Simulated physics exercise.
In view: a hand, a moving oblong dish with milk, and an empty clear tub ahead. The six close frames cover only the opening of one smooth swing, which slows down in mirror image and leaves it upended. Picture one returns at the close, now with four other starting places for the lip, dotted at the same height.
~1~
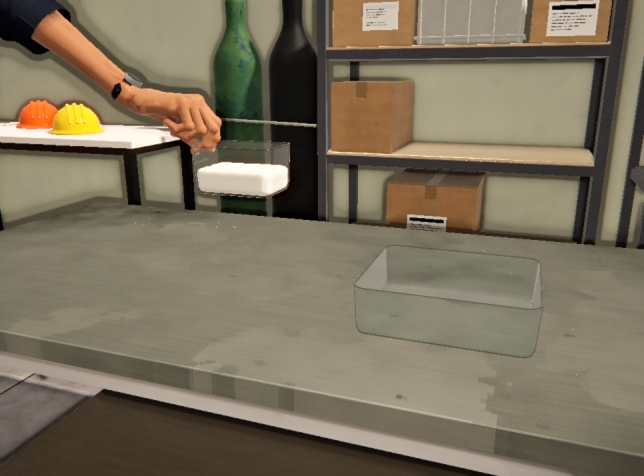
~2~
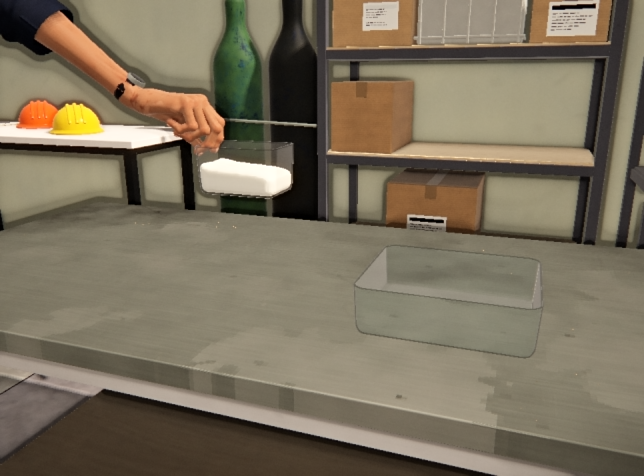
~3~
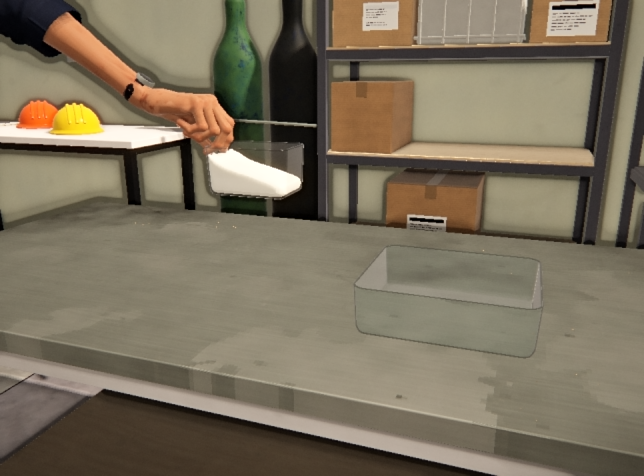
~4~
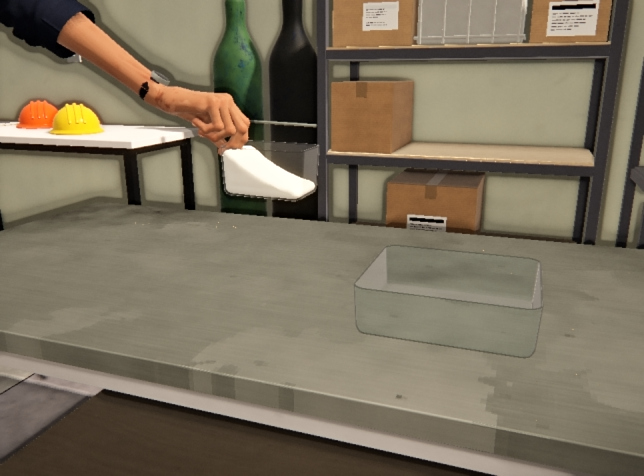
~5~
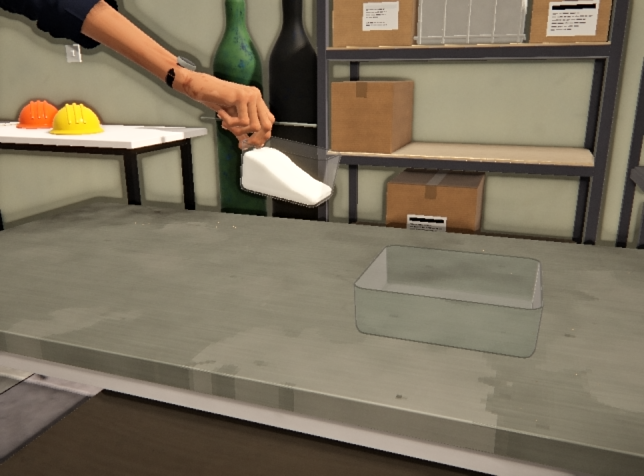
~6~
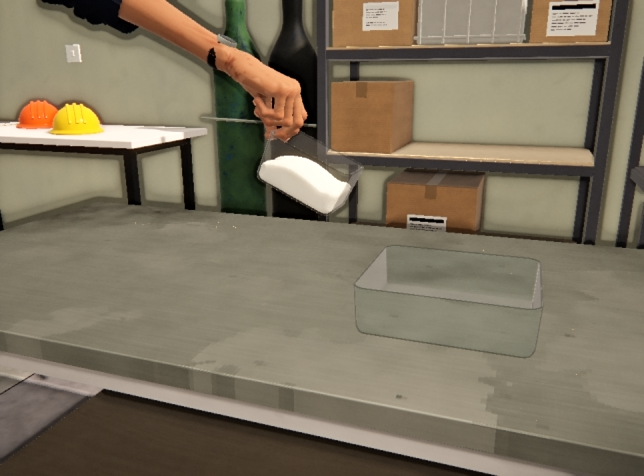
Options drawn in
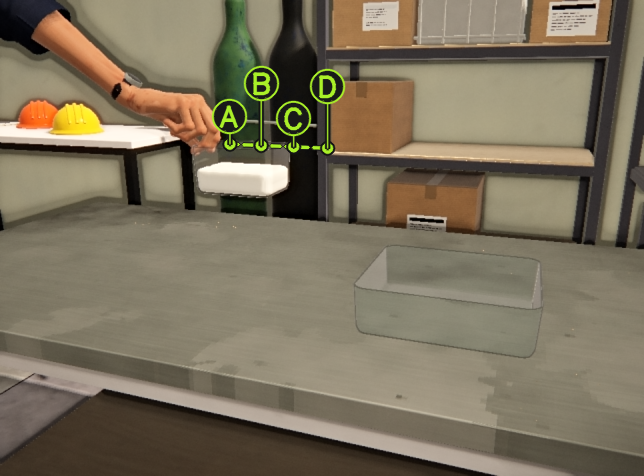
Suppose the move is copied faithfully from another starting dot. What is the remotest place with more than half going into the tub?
That is spot A.
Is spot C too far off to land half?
No.
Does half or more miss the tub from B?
No, not at all.
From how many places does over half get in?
All of them.
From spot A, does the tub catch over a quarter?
Yes, it does.
In lime, A at (229, 144); B at (261, 145); C at (293, 146); D at (327, 148).
With A, about 71 % lands in the tub, 18 % falls short and 12 % goes beside or beyond.
With B, about 75 % lands in the tub, 11 % falls short and 13 % goes beside or beyond.
With C, about 89 % lands in the tub, 6 % falls short and 5 % goes beside or beyond.
With D, about 64 % lands in the tub, 5 % falls short and 32 % goes beside or beyond.
